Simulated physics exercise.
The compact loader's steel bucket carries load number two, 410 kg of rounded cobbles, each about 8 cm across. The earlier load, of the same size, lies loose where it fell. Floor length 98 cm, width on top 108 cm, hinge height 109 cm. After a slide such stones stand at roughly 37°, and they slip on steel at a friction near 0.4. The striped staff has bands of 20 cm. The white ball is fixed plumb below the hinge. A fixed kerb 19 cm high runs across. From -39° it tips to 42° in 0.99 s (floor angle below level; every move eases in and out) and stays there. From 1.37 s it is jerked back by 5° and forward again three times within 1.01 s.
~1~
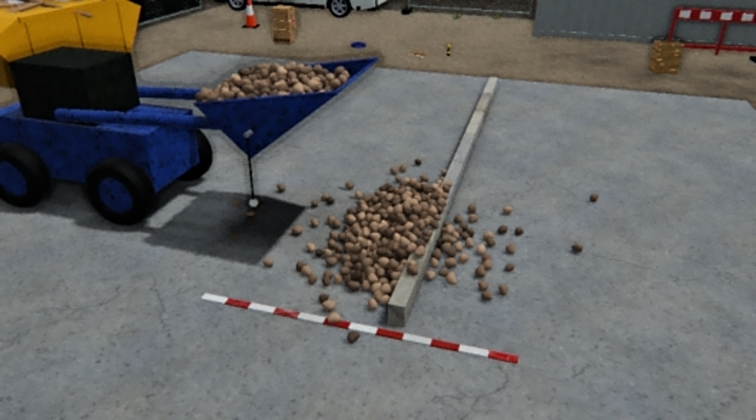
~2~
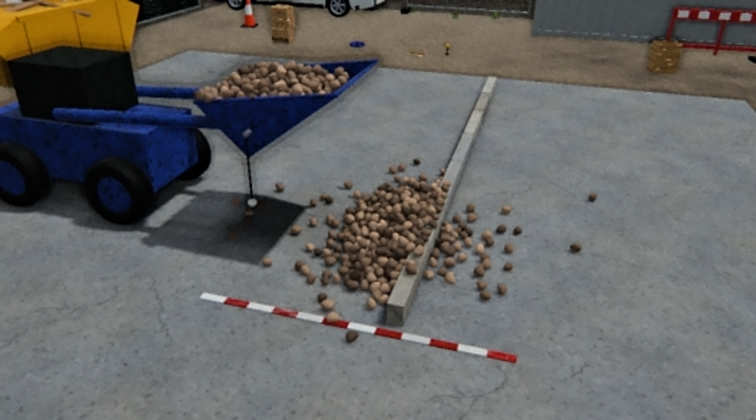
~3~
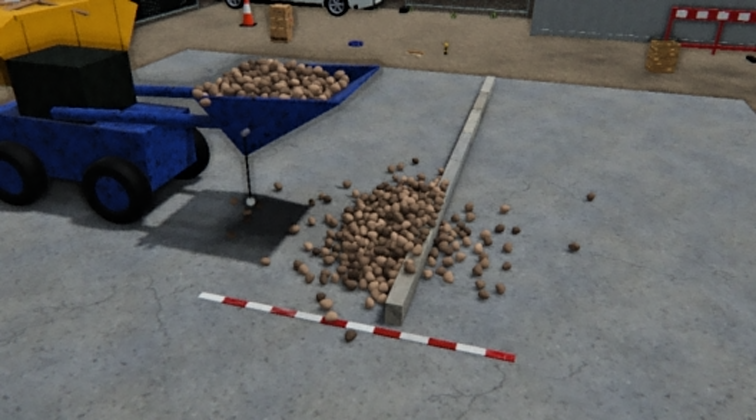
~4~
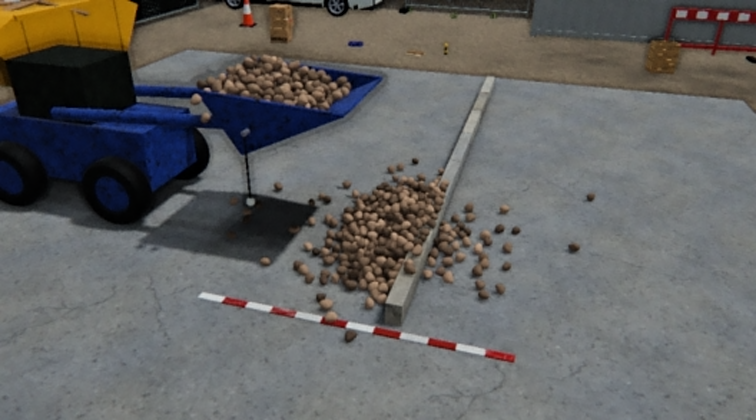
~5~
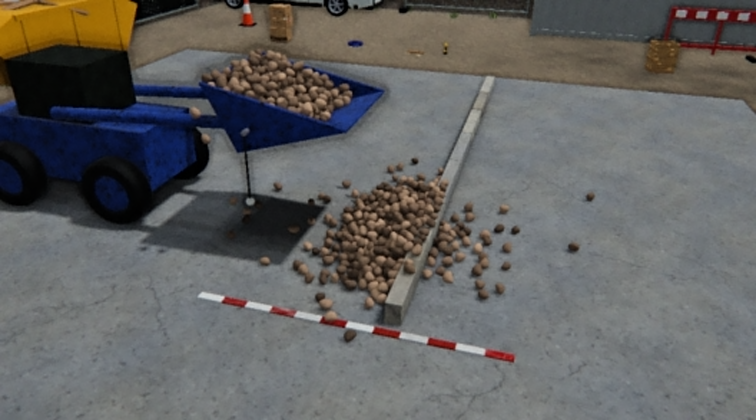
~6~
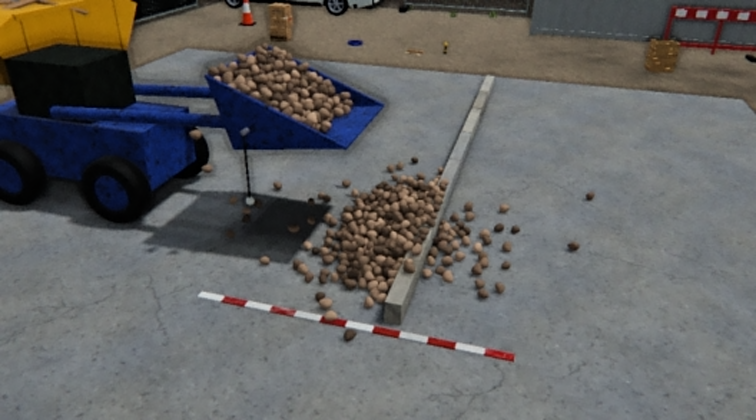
A blue loader slowly tilts its stone-filled bucket forward beside a still heap along a kerb.
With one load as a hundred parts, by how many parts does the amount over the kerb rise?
About 1 per cent.
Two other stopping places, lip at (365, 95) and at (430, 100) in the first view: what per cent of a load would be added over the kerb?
About 10 and 85 per cent.
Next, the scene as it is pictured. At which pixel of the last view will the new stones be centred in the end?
Around (358, 217).
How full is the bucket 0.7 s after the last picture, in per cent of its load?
Roughly 65 per cent is still inside.
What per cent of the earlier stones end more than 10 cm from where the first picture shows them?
About 5 per cent.
Then, 0.3 s after the last picture the floor is at 29°; in per cent of one load, 99 in the bucket, 94 on this side of the kerb, 8 over the kerb; the foremost stones are at (526, 236).
Then, 0.7 s after the last picture the floor is at 42°; in per cent of one load, 63 in the bucket, 131 on this side of the kerb, 8 over the kerb; the foremost stones are at (526, 236).
Then, 2.4 s after the last picture the floor is at 42°; in per cent of one load, 0 in the bucket, 193 on this side of the kerb, 9 over the kerb; the foremost stones are at (526, 236).
Then, 5.0 s after the last picture the floor is at 42°; in per cent of one load, 0 in the bucket, 193 on this side of the kerb, 9 over the kerb; the foremost stones are at (526, 236). Net gain over the kerb, 1.
